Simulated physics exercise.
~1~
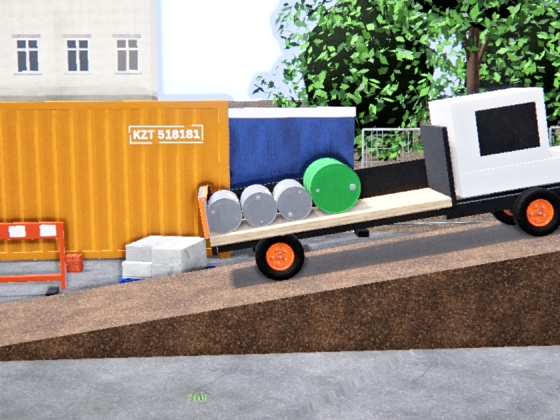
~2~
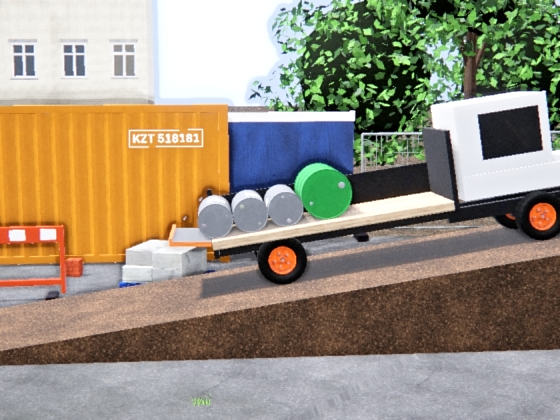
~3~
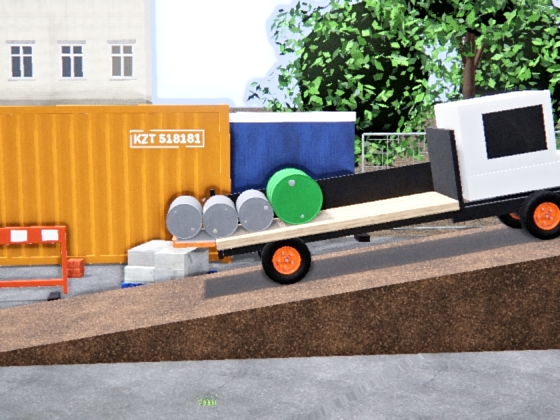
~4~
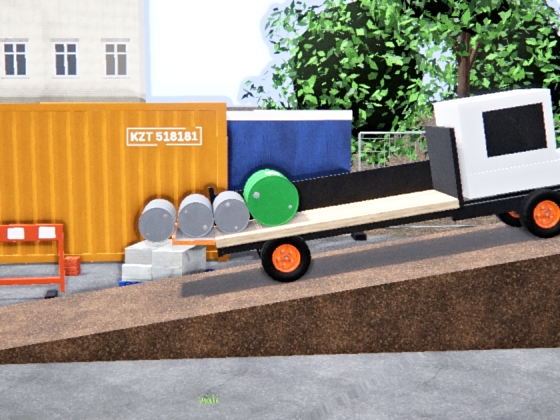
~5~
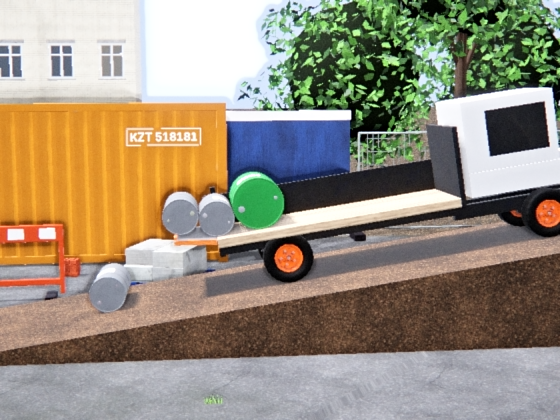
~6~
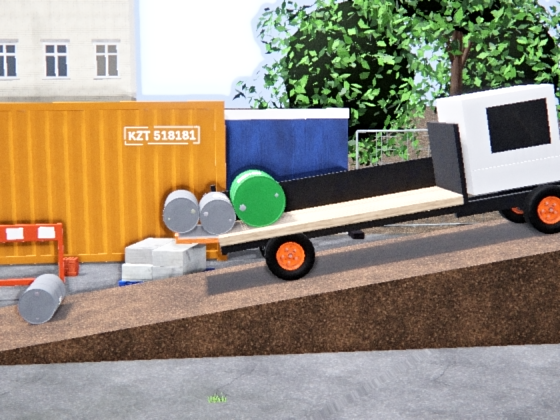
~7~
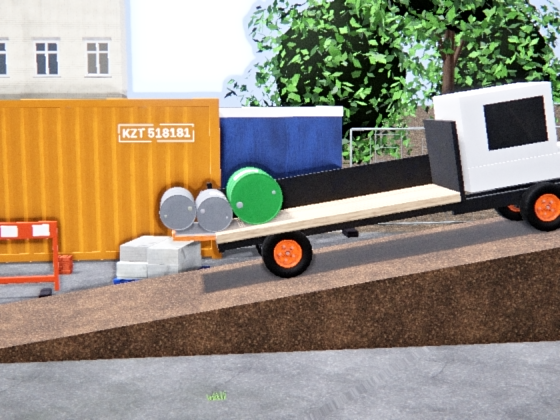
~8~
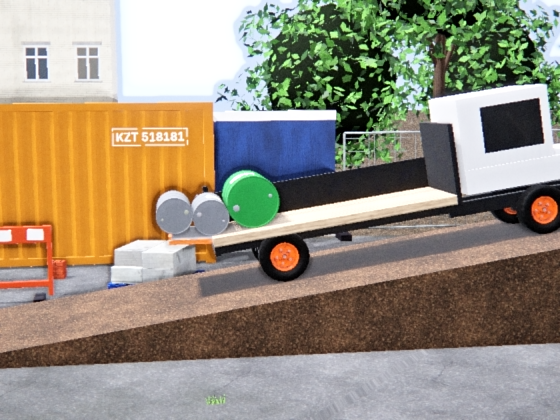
A sloping truck's tailgate drops, one grey drum rolls off, and the green drum stays aboard.
